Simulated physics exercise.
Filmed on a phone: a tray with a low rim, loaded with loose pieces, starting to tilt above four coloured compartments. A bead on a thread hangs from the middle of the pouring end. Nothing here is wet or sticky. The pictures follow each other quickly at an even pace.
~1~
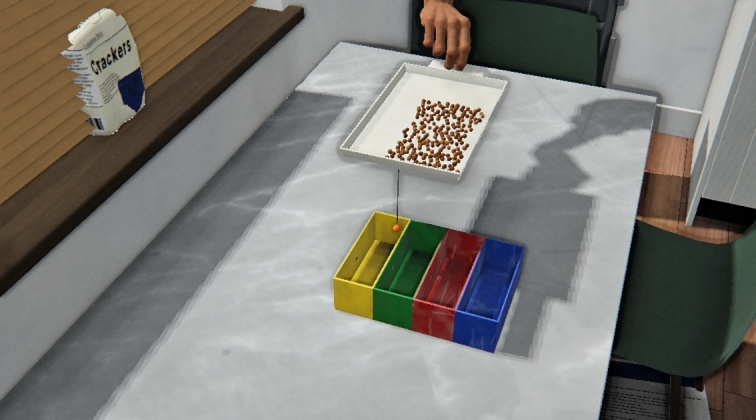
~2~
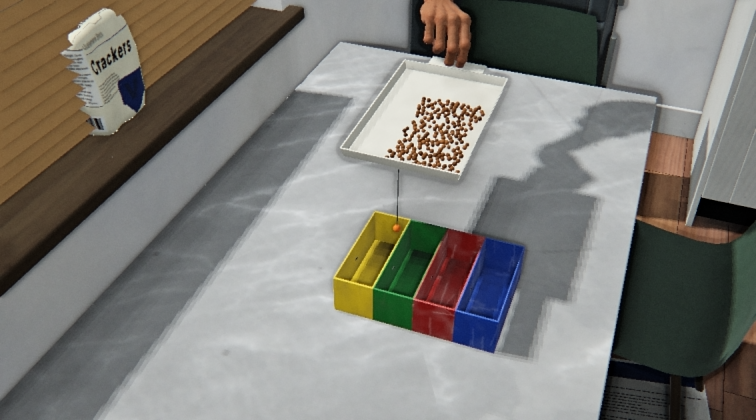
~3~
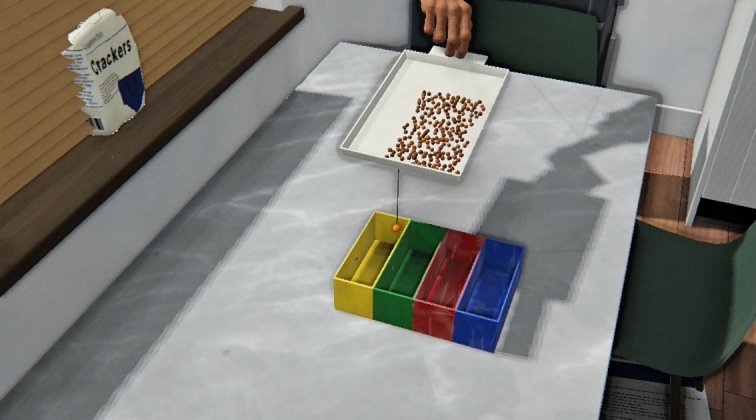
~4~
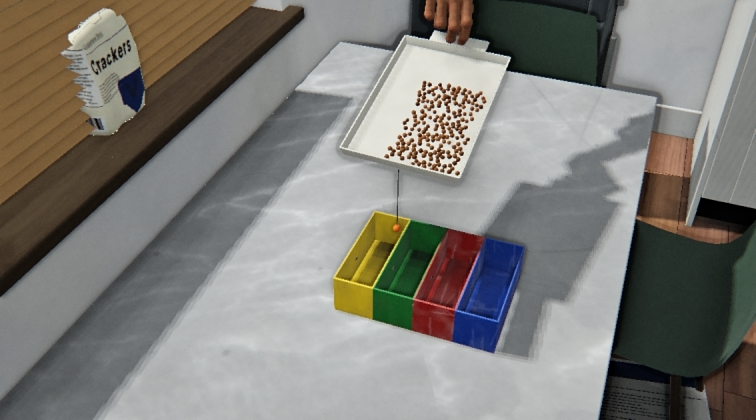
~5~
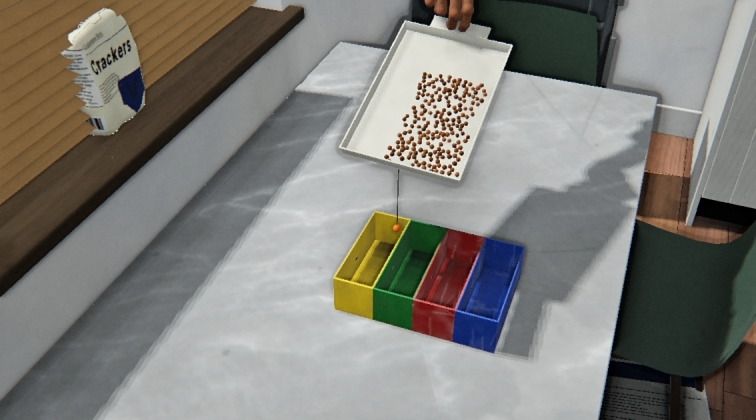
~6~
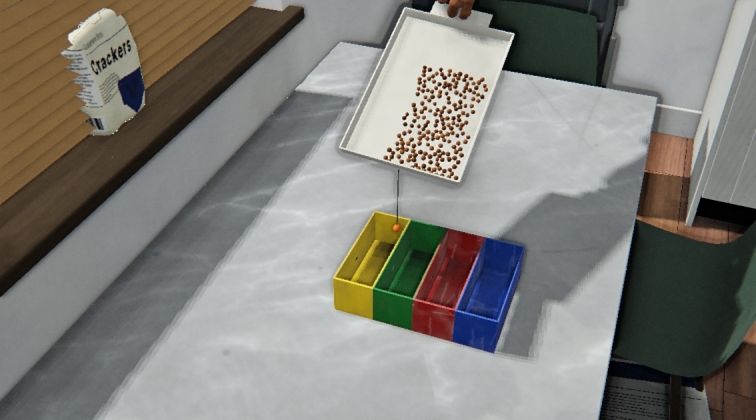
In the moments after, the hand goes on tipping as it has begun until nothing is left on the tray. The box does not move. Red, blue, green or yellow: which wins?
The red cell gets the most.
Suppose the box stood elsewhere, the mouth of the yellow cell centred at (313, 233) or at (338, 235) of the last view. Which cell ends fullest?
At the first place the cell in blue, at the second the cell in blue.
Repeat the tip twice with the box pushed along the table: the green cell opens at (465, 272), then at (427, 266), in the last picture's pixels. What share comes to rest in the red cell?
In turn 0 and 20 in a hundred.
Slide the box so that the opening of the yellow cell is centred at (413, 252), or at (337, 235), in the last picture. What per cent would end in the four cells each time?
Near 90 % and 100 %.
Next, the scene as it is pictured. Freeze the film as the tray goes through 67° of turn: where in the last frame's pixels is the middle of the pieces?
At about (433, 156).
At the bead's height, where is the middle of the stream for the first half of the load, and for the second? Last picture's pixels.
The first part at (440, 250); the rest at (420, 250).
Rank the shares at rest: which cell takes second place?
In second place: Green.
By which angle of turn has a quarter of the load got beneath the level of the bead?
Around 110° of tilt.
Soon, tray tipped steeply; nearly all on the tray; a small part falling or outside the box.
A while on, tray tipped past a quarter turn; about a quarter on the tray; a small part in the red cell; a small part in the green cell; a stray few in the yellow cell; about half falling or outside the box.
Towards the end, tray tipped past a quarter turn; about half in the red cell; about a third in the green cell; a small part in the yellow cell; a stray few falling or outside the box.
Finally, tray tipped past a quarter turn; about half in the red cell; about a third in the green cell; a small part in the yellow cell; none in the blue cell; a stray few outside the box.
